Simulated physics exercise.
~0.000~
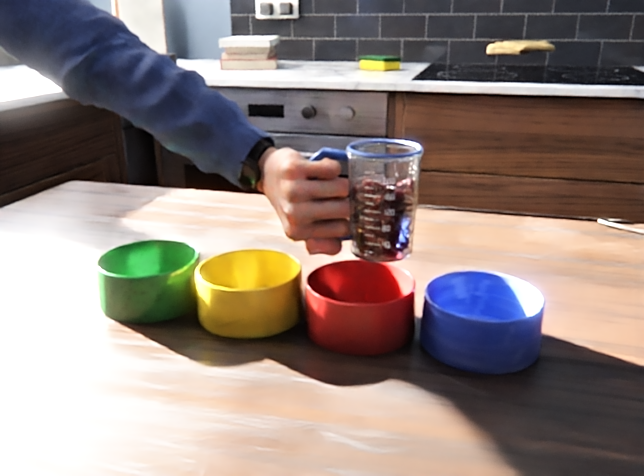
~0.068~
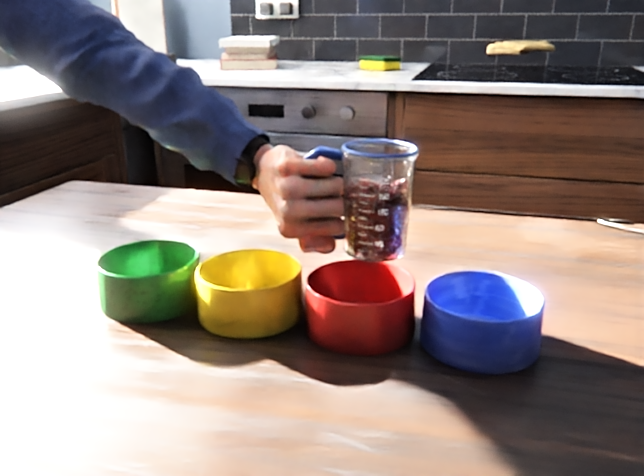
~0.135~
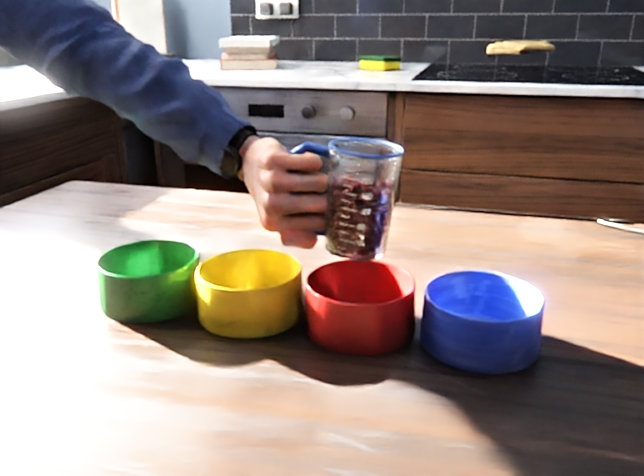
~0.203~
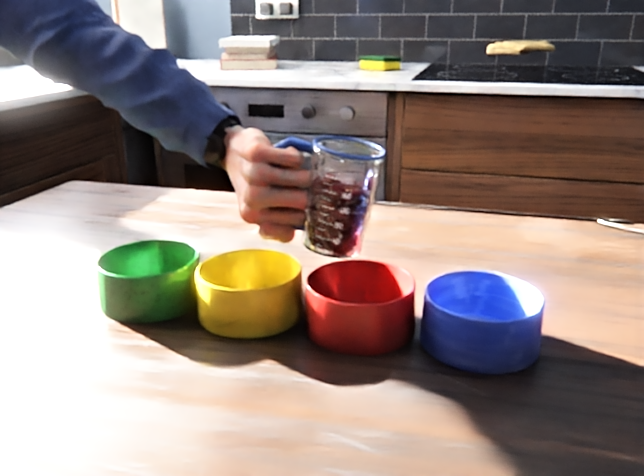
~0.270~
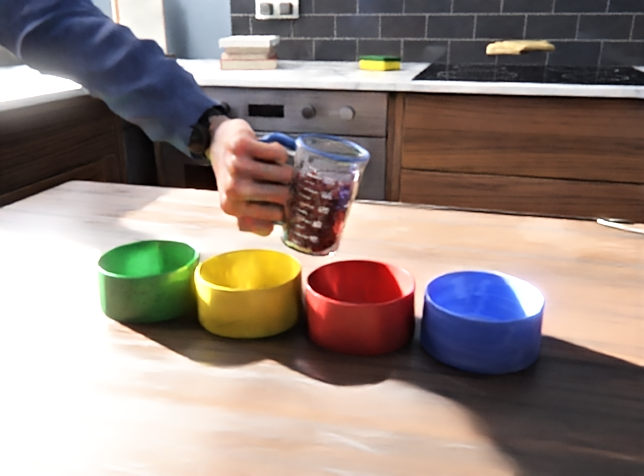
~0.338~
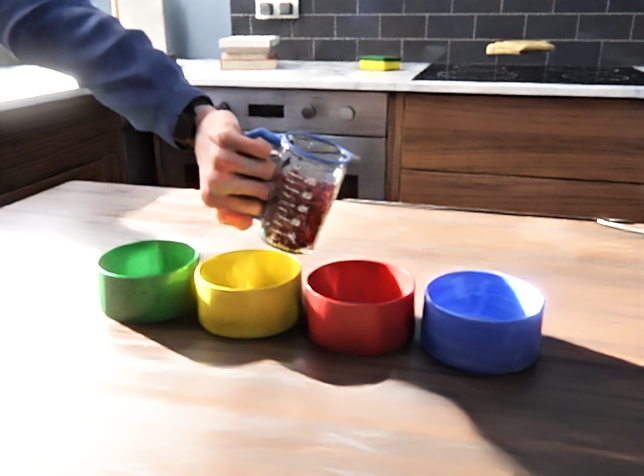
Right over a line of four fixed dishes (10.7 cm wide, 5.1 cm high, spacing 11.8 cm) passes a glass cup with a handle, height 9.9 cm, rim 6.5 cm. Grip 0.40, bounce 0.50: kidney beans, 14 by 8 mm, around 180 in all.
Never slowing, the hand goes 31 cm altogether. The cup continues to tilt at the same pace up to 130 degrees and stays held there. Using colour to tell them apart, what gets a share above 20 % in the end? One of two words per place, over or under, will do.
Red dish - under, blue dish - under, green dish - over, yellow dish - under, counter - under.
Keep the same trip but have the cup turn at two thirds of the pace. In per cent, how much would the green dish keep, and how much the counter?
I'd expect green to end at 100 and the counter at 0.
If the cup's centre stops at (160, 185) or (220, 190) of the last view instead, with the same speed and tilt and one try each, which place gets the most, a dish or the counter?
The largest share ends at yellow first and at yellow second.
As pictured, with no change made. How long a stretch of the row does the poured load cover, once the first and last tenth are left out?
Length: About 6 cm.
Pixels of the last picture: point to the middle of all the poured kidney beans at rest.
Somewhere around (157, 285) in the final frame.
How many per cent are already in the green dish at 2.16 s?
Close to 100 percent of the load.
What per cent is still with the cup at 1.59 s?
I'd put it at roughly 95 per cent.
Then, at 1.09 s, tilt 71 degrees; cup holds 100 %.
Then, at 1.59 s, tilt 105 degrees; cup holds 95 %, green 5 %.
After 2.16 s, tilt 130 degrees; cup holds 0 %, green 100 %.
In the end, at 2.7 s, red 0 %, blue 0 %, green 100 %, yellow 0 %, counter 0 %.
